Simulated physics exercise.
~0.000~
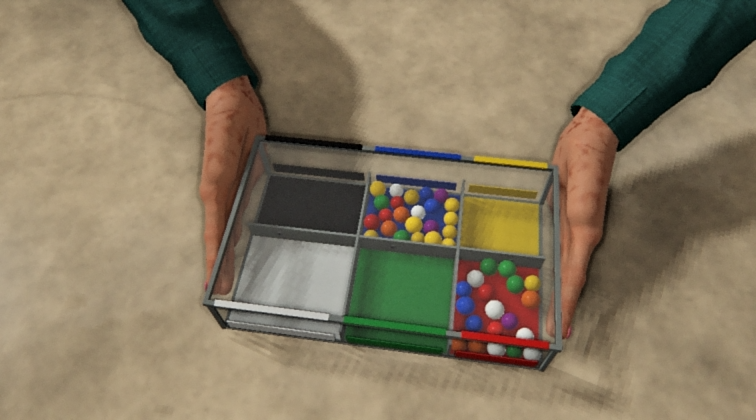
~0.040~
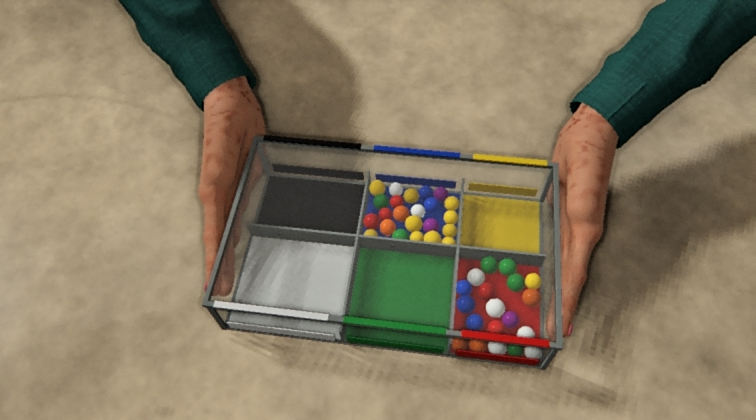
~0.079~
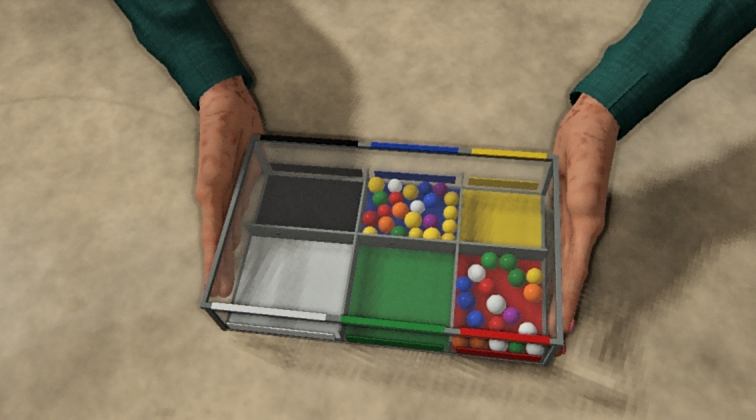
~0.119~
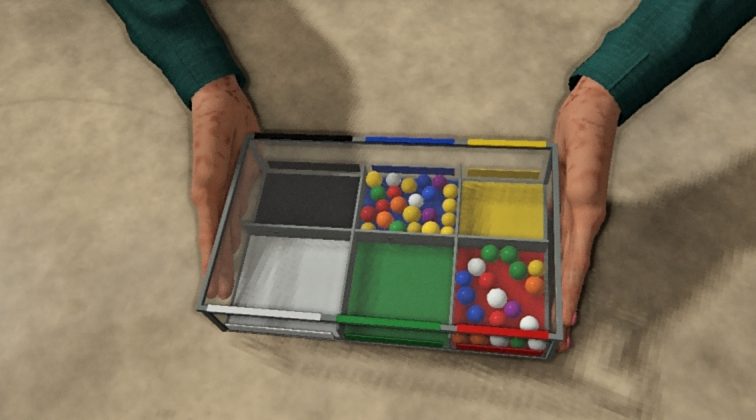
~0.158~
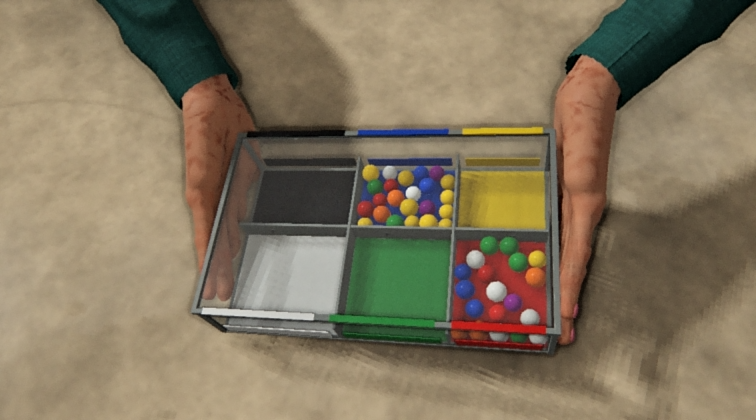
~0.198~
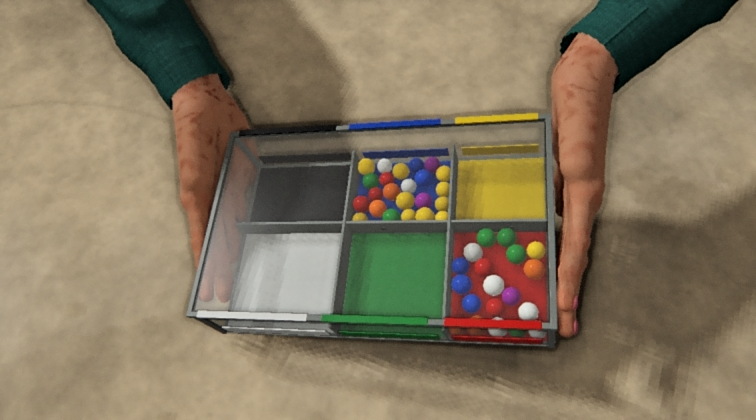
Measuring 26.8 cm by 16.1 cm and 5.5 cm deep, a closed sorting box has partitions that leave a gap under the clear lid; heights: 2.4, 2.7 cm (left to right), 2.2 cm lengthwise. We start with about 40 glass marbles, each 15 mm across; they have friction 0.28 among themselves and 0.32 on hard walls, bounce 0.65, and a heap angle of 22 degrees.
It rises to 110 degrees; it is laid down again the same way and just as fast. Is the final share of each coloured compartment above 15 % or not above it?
In order: Red compartment: Does not qualify, blue compartment: Does not qualify, green compartment: Does not qualify, yellow compartment: Does not qualify, white compartment: Qualifies, black compartment: Does not qualify.
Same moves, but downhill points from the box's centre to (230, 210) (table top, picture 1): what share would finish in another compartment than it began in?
About 100 per cent.
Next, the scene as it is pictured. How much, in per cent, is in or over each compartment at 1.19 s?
You'd see red at 40, blue at 30, green at 15, yellow at 0, white at 5 and black at 10 per cent.
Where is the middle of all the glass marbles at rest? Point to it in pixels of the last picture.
Close to pixel (283, 282).
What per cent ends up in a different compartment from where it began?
About 100 %.
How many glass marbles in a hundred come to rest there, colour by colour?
Red 0; blue 0; green 0; yellow 0; white 95; black 0 (in a hundred).
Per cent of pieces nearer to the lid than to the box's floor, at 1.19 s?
80 per cent, give or take.
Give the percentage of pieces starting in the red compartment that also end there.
That compartment keeps close to 10 per cent of its own pieces.
After 1.19 s, tilt 110 degrees; red 40 %, blue 30 %, green 15 %, white 5 %, black 10 %.
After 1.85 s, tilt 50 degrees; white 95 %.
Then, at 2.55 s, tilt 0 degrees; white 95 %.
By 3.3 s all is still; red 0 %, blue 0 %, green 0 %, yellow 0 %, white 95 %, black 0 %.
